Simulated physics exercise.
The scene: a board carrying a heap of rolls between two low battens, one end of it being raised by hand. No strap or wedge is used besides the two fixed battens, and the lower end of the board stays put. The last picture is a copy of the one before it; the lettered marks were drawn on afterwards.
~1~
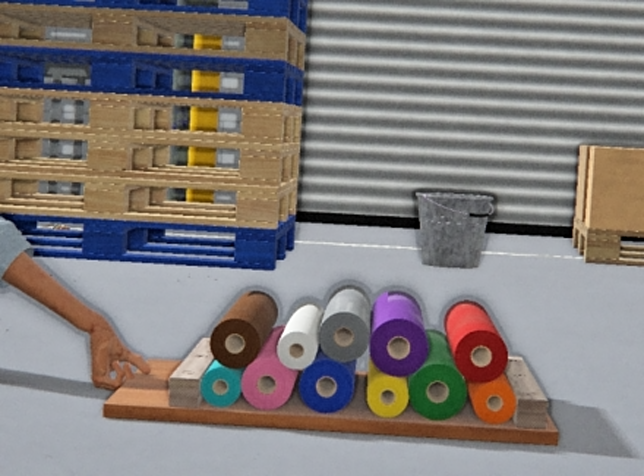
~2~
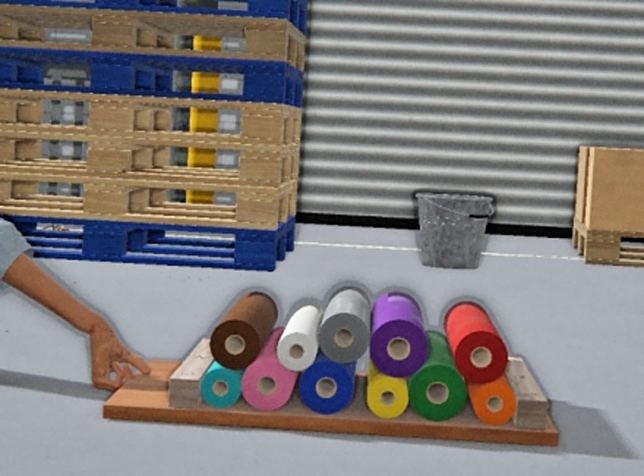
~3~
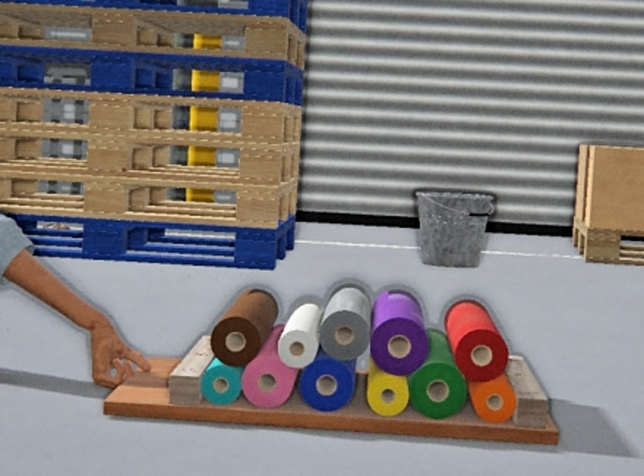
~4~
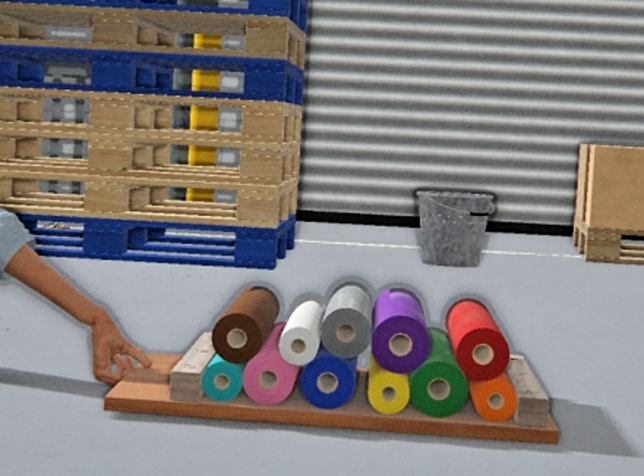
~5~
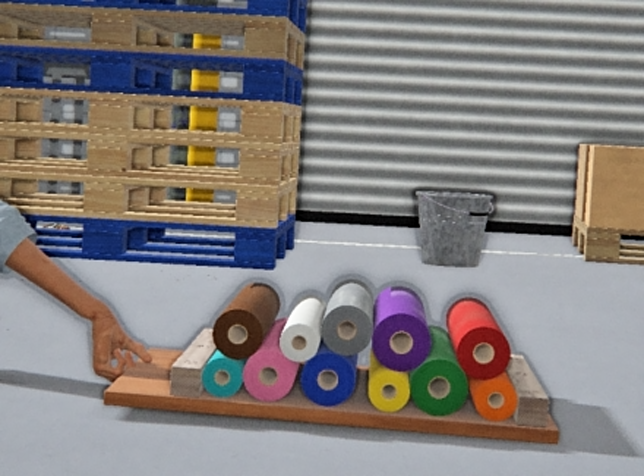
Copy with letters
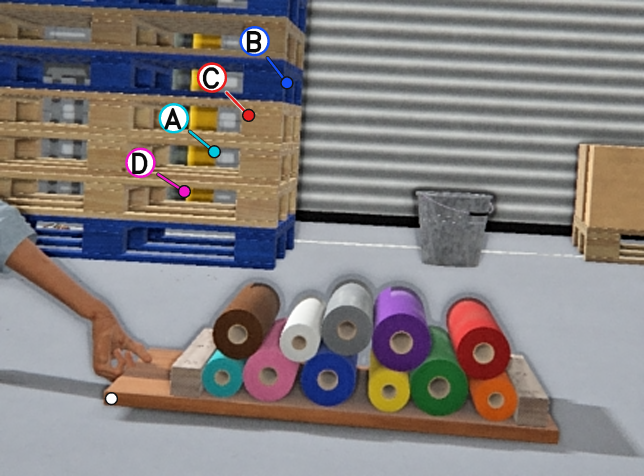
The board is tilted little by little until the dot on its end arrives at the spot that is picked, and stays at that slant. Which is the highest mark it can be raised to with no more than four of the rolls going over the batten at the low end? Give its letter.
No higher than A.
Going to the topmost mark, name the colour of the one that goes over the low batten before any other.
It is the red one.
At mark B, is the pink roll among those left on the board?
The pink roll: Yes.
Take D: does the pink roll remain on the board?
Yes, with D.
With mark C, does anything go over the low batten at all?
At C: Yes.
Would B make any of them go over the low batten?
At B: Yes.
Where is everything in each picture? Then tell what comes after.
In the first picture, orange roll (495, 403); purple roll (399, 347); brown roll (235, 343).
In the second picture, brown roll (235, 344); grey roll (344, 338).
In the third picture, board (335, 383); turquoise roll (221, 385); pink roll (267, 383); green roll (438, 391).
In the fourth picture, board (336, 381); turquoise roll (222, 382); pink roll (268, 379).
In the fifth picture, board (336, 378); turquoise roll (222, 377); pink roll (269, 376).
On the marked copy, A at (215, 151); B at (287, 83); C at (249, 116); D at (184, 192); the white dot at (111, 399).
With A. Early on, board at 20°.
Further on, board at 36°.
At the end, board at 36°, two over the low batten (purple, red).
As for the rest, B five over the low batten; C five over the low batten; D two over the low batten (purple, red).
